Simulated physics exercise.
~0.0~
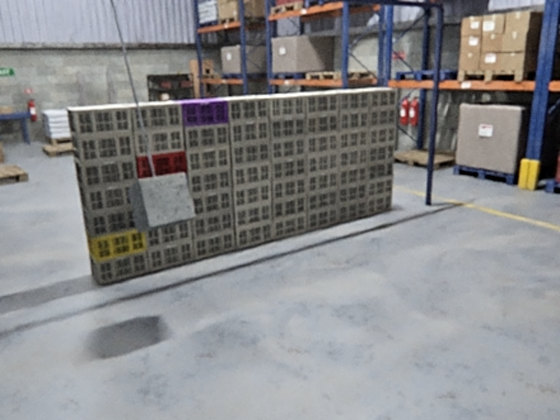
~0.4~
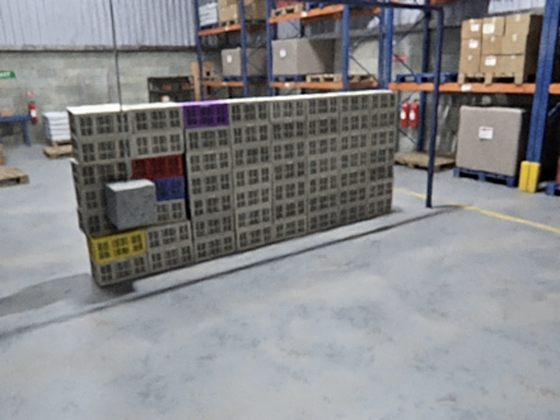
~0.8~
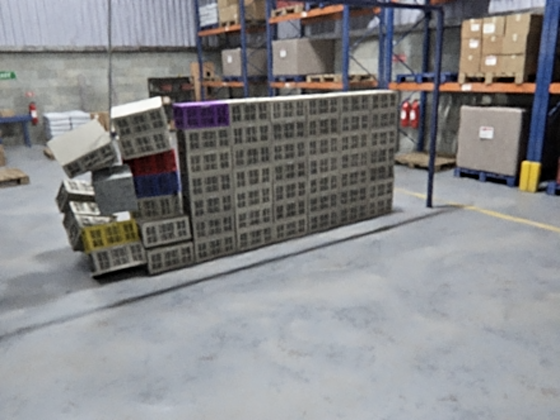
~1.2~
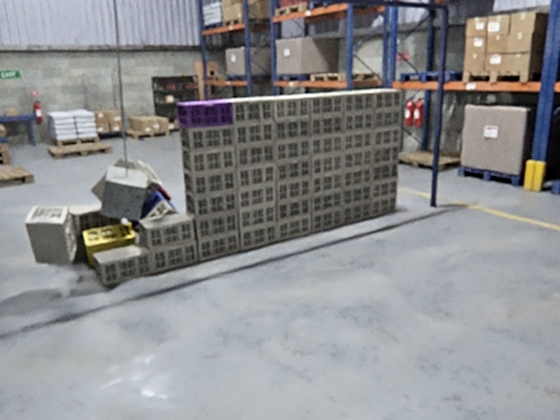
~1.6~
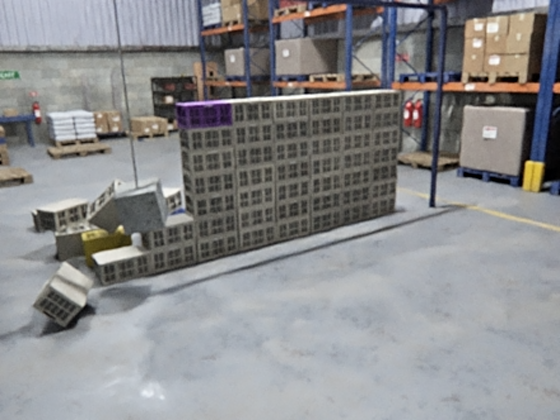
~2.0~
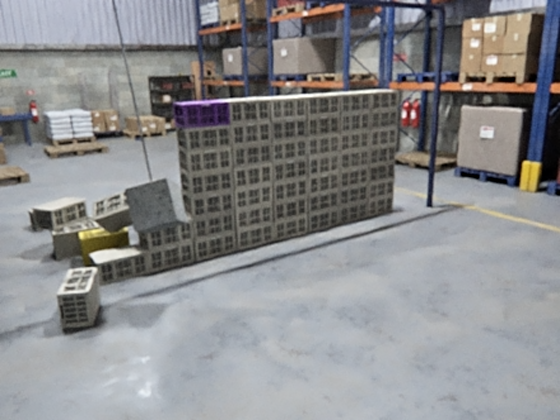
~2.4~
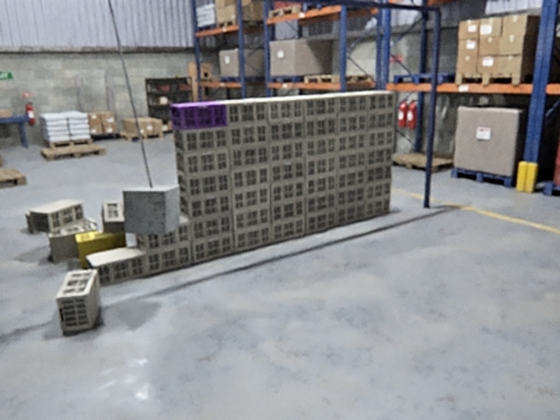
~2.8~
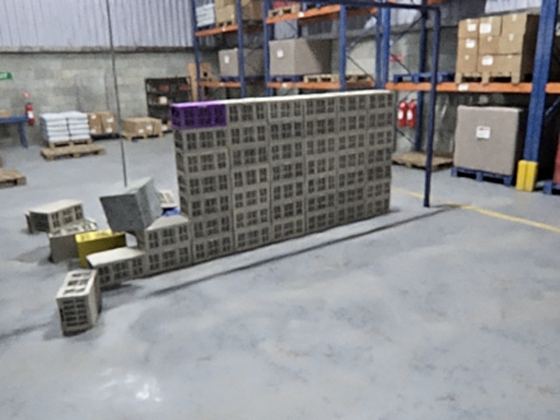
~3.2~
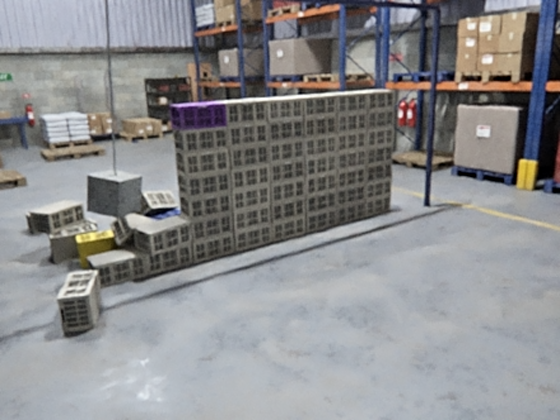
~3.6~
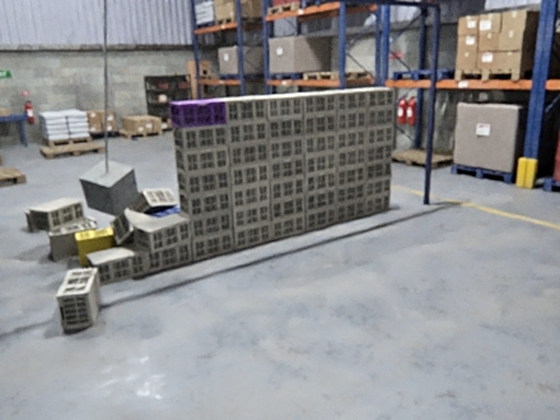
The footage shows a grey block on a line swinging into the left end of a crate wall in a warehouse, toppling the red, blue and yellow crates among others, then swaying above the scattered pile while the rest of the wall, including the purple crate, stays standing.
